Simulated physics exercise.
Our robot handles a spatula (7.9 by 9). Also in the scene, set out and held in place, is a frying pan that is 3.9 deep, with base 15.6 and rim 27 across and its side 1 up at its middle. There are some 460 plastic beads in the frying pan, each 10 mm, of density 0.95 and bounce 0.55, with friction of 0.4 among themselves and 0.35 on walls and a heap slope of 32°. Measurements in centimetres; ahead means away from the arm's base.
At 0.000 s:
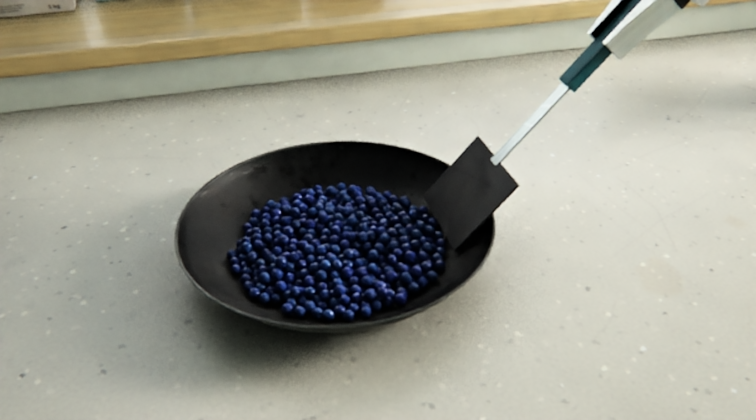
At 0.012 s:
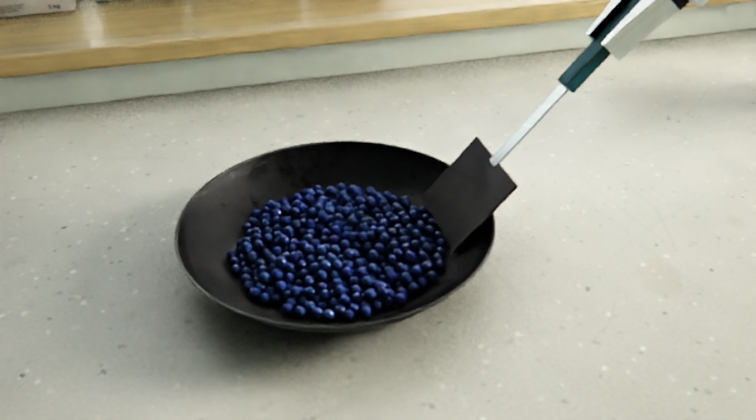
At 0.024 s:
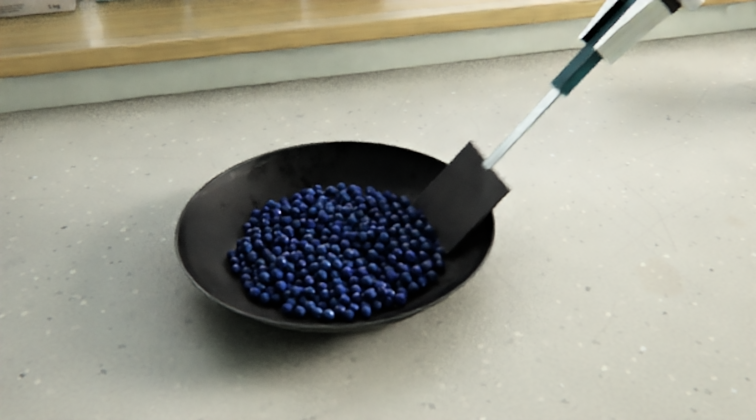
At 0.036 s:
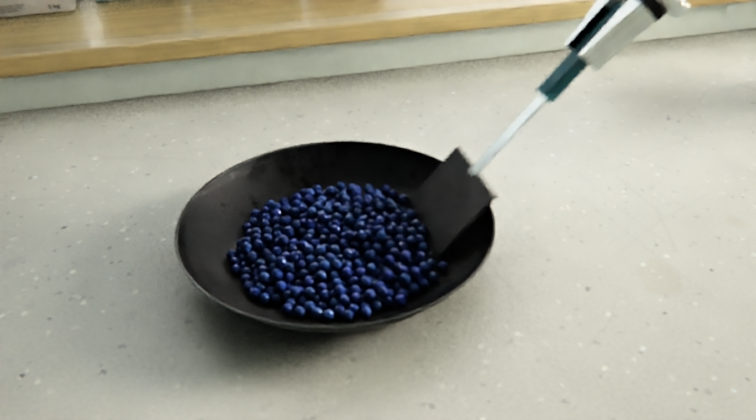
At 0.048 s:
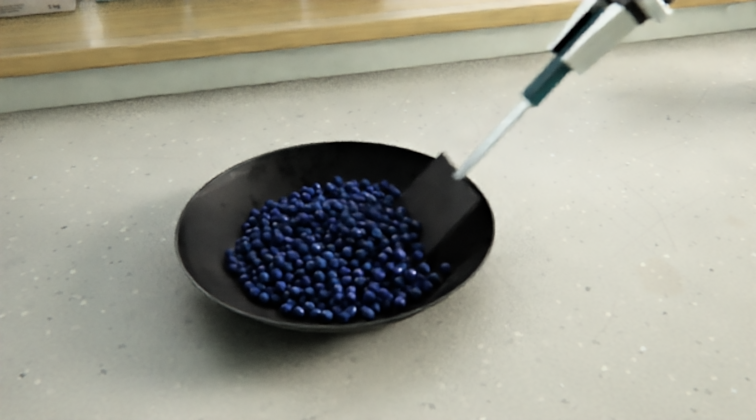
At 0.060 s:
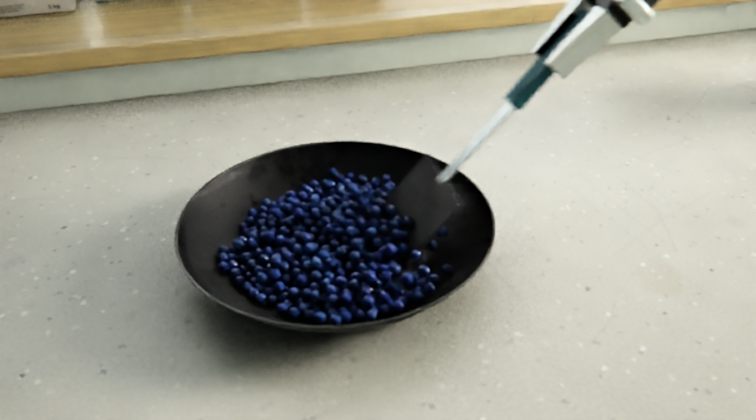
A robot arm pushes a black spatula leftward into blue beads in a dark pan.
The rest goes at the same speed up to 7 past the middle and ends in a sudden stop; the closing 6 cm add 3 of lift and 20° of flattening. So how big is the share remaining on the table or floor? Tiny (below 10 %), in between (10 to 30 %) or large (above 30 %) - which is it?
In between, so 10 to 30 %.
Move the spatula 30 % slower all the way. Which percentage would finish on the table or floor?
In that case, around 5 per cent would end on the table or floor.
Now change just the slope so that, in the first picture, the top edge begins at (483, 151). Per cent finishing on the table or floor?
15 percent or thereabouts.
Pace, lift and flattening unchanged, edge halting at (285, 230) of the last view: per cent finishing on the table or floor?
Estimate: Approx. 10 %.
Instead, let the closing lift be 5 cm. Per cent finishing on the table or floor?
You'd expect near 15 percent of it there.
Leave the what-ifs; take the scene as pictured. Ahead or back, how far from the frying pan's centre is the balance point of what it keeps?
4.5 cm ahead.
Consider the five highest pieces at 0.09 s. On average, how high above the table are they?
Estimated height above table: Approx. 6 cm.
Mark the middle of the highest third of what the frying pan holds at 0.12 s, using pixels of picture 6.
The middle sits at approx. (310, 228).
After 0.09 s, sloping 48°, highest piece 8 above the table; 460 in the frying pan.
After 0.12 s, sloping 42°, highest piece 10 above the table; 459 in the frying pan, 1 on the blade or in flight.
After 0.33 s, sloping 28°, highest piece 5 above the table; 389 in the frying pan, 67 on the table or floor, 4 on the blade or in flight.
After 1.38 s, sloping 28°, highest piece 4 above the table; 388 in the frying pan, 72 on the table or floor.
In the end, 388 in the frying pan, 72 on the table or floor. That is 16 % on the table or floor.
